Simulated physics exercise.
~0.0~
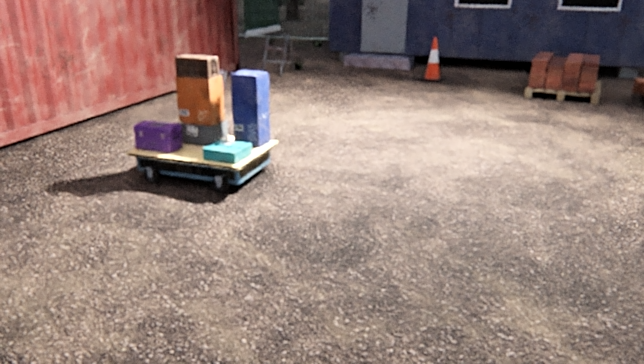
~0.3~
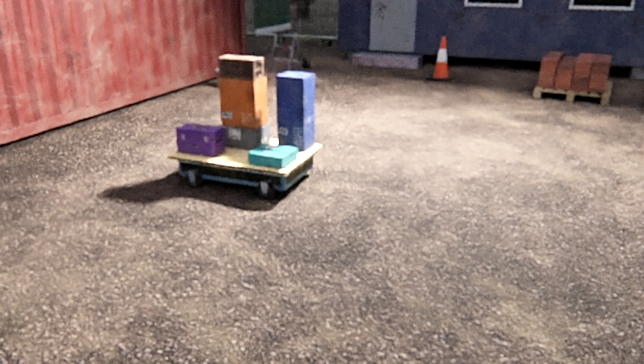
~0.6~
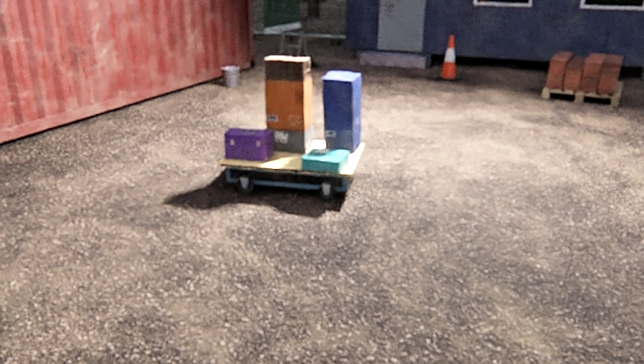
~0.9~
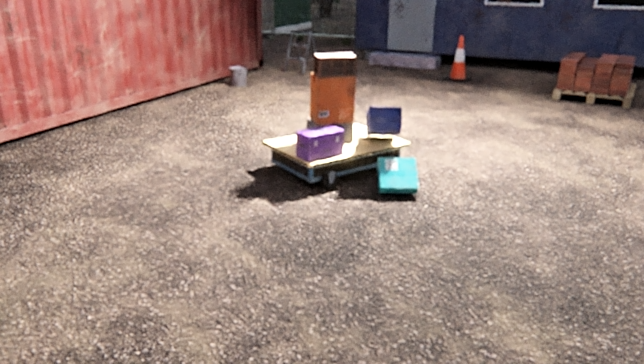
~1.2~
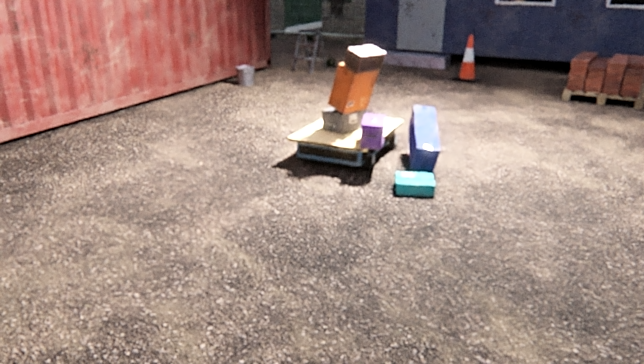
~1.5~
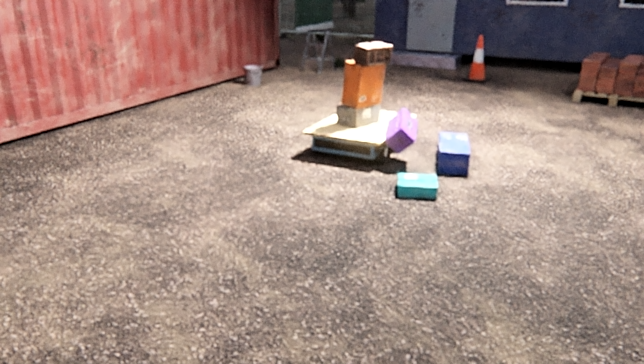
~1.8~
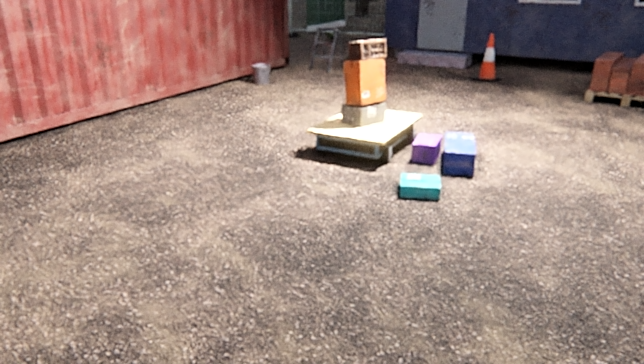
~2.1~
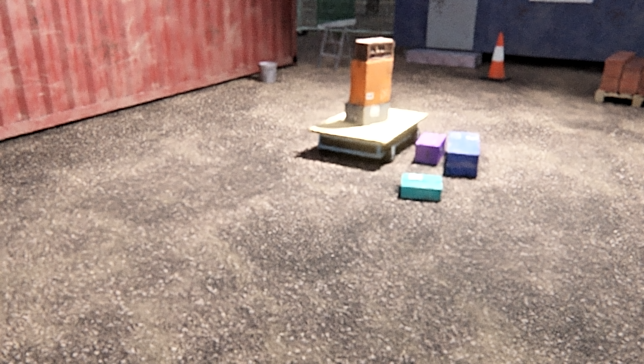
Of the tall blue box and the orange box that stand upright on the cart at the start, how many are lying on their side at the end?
One of them is lying on its side at the end, the blue box, which rests on the ground beside the cart.
